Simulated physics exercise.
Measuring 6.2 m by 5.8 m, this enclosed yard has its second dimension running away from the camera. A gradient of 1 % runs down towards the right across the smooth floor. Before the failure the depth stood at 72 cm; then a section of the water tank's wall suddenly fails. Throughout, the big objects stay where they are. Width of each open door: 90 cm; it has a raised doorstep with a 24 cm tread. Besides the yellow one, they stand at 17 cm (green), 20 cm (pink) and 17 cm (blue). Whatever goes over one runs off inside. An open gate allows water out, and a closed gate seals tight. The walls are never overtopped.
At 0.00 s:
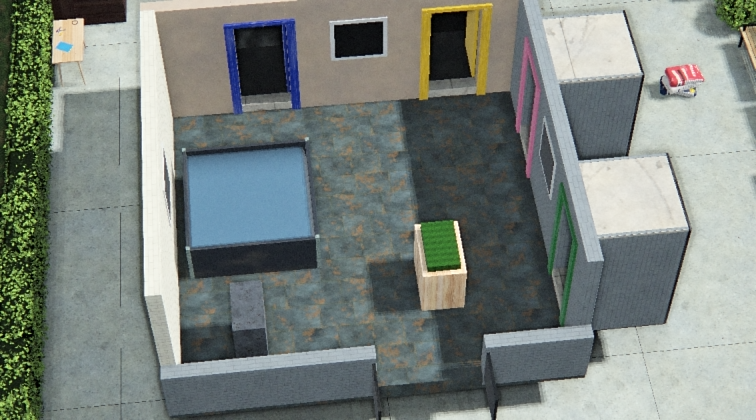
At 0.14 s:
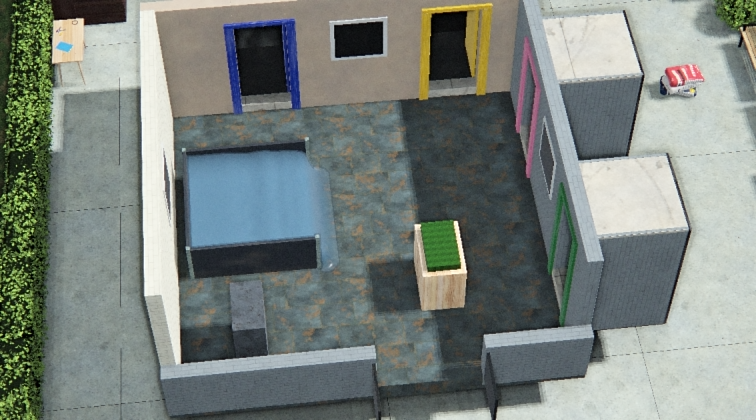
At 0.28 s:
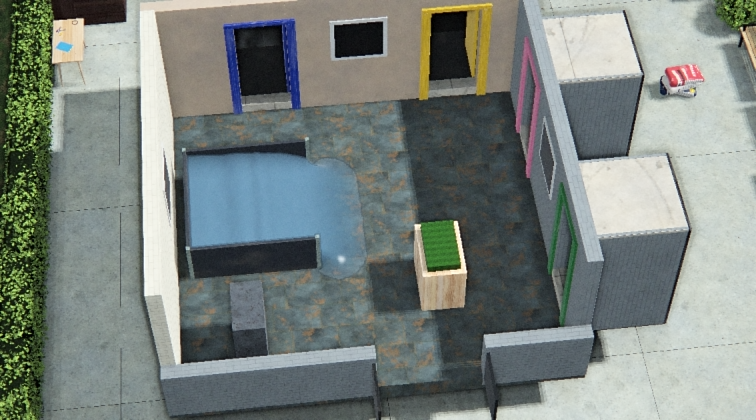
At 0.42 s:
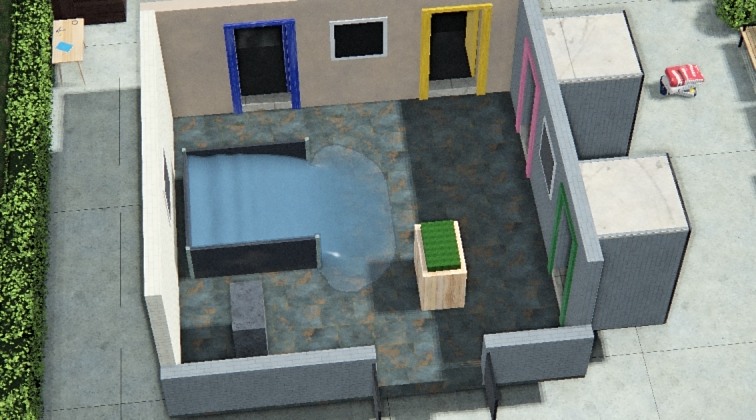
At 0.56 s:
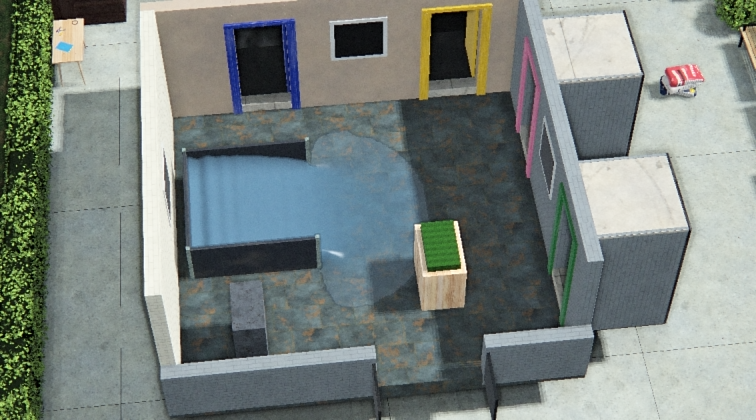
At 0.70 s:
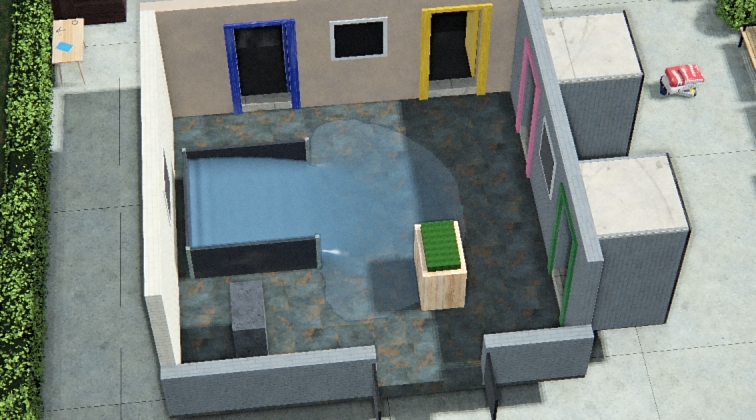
In a walled yard with coloured doorways, water pours from the open right side of a dark-sided tank and spreads rightward across the mottled floor in a widening rounded sheet, reaching the wooden box topped with green.
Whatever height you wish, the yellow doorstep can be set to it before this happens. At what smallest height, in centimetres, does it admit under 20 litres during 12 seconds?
At about 21 centimetres.
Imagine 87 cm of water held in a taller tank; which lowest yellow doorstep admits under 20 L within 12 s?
I'd go with near 25 cm then.
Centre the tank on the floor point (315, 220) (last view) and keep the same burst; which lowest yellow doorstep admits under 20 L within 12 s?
21 cm or thereabouts.
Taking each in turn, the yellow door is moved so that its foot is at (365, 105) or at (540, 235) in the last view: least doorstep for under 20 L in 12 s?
8.0 and 32 cm.
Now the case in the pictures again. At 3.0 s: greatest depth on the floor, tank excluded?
I'd estimate roughly 36 cm.
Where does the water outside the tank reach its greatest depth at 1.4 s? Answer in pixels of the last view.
About (533, 207).
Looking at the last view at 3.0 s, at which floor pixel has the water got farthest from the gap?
Lab note: Front tip approx. at (566, 356).
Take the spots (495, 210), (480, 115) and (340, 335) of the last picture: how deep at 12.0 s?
Close to 7, 8 and 7 cm deep.
After 1.4 s water covers 50 % of the floor, deepest (37 cm) near (533, 207); 3 cm at the yellow door, 0 litres in over its 19 cm doorstep.
After 3.0 s water covers 65 % of the floor, deepest (36 cm) near (508, 99); 28 cm at the yellow door, 5 litres in over its 19 cm doorstep.
After 12.0 s water covers 100 % of the floor, deepest (12 cm) near (421, 106); 8 cm at the yellow door, 29 litres in over its 19 cm doorstep.
At the yellow door as built, the water arrived by 1.4 s and peaked near 28 cm at 3.0 s.
Run again over the same 12 s with other heights there, 29 litres in over 19 cm, 5 litres over 25.5 cm. The limit of 20 litres is kept from about 21 cm up.
